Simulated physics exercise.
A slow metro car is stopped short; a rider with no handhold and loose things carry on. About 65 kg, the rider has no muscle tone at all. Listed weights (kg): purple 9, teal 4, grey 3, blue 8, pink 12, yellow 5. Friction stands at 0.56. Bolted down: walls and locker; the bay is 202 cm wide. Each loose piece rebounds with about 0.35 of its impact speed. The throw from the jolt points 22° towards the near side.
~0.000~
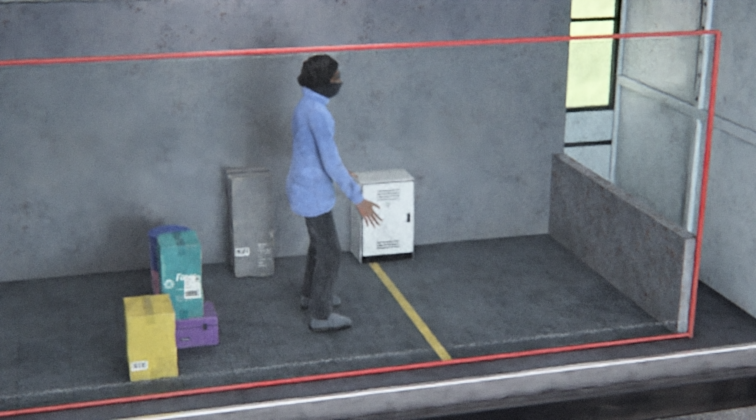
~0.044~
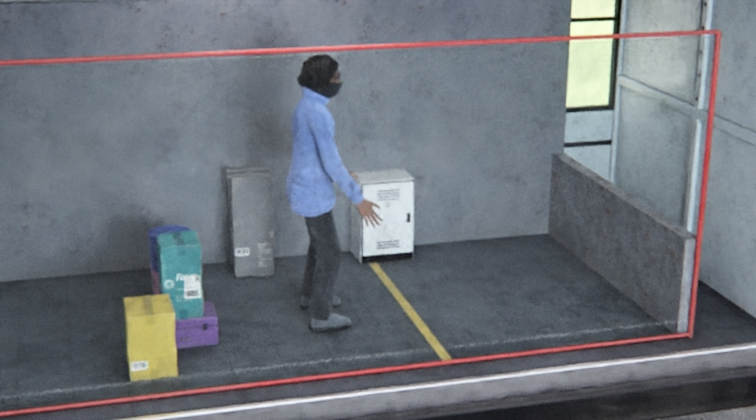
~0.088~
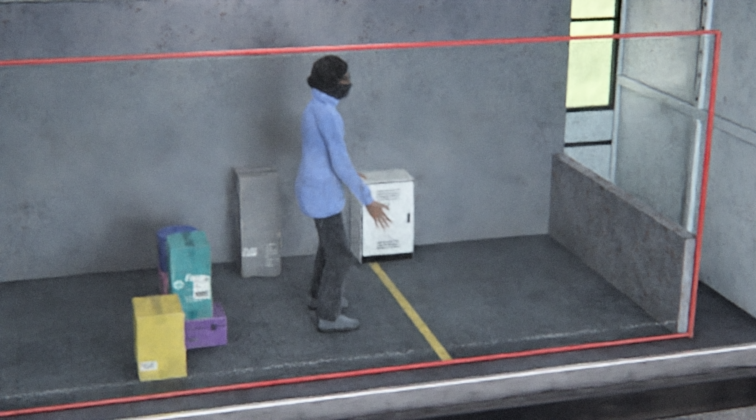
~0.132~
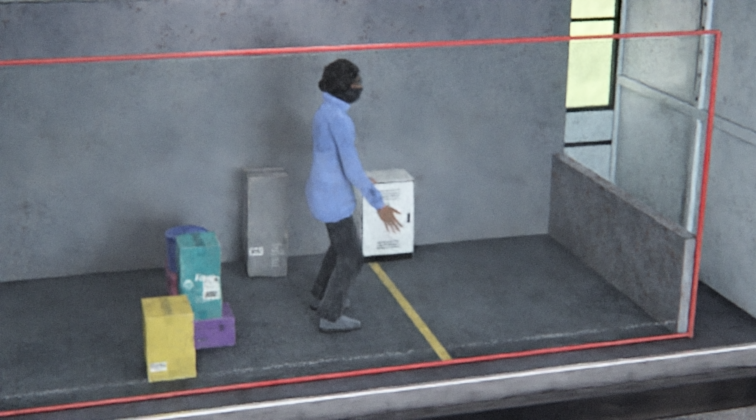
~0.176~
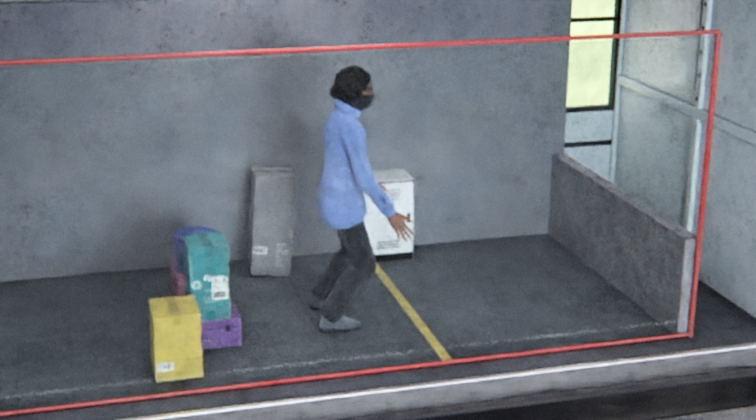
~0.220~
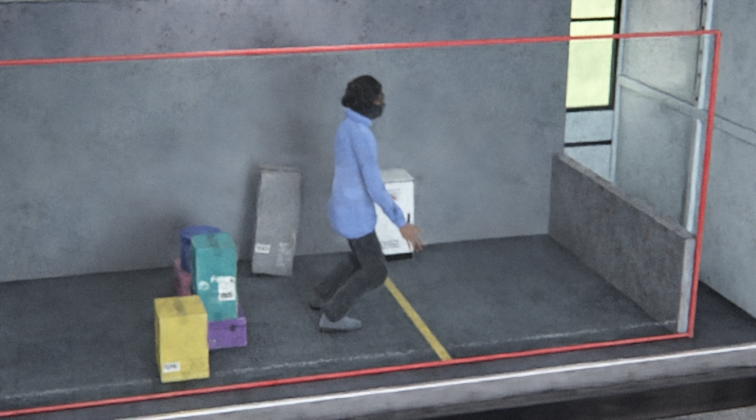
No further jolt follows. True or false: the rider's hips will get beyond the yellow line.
False.
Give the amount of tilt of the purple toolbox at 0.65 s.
Roughly 0° from upright.
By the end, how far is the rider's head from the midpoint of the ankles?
It ends up about 80 cm from head to the midpoint of the ankles.
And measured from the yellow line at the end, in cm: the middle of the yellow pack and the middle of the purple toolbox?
Yellow pack 150 short, purple toolbox 130 short.
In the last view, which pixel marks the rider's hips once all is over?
(378, 335).
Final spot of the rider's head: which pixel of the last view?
The head ends at about (468, 329).
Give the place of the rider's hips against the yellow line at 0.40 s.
It sits around 15 cm short of the mark.
After 0.40 s the rider's hips are 17 cm short of the yellow line, near (393, 268) in the last picture's view.
After 0.65 s the rider's hips are 28 cm short of the yellow line, near (388, 296) in the last picture's view; the yellow pack 149 cm short of the yellow line, tilted 0°.
After 1.05 s the rider's hips are 38 cm short of the yellow line, near (378, 335) in the last picture's view; the yellow pack 149 cm short of the yellow line, tilted 0°.
After 1.8 s, purple toolbox stops short of the yellow line; teal pack stops short of the yellow line; blue bucket stops short of the yellow line; pink toolbox stops short of the yellow line; yellow pack stops short of the yellow line; rider's hips stop short of the yellow line; rider's head crosses the yellow line.
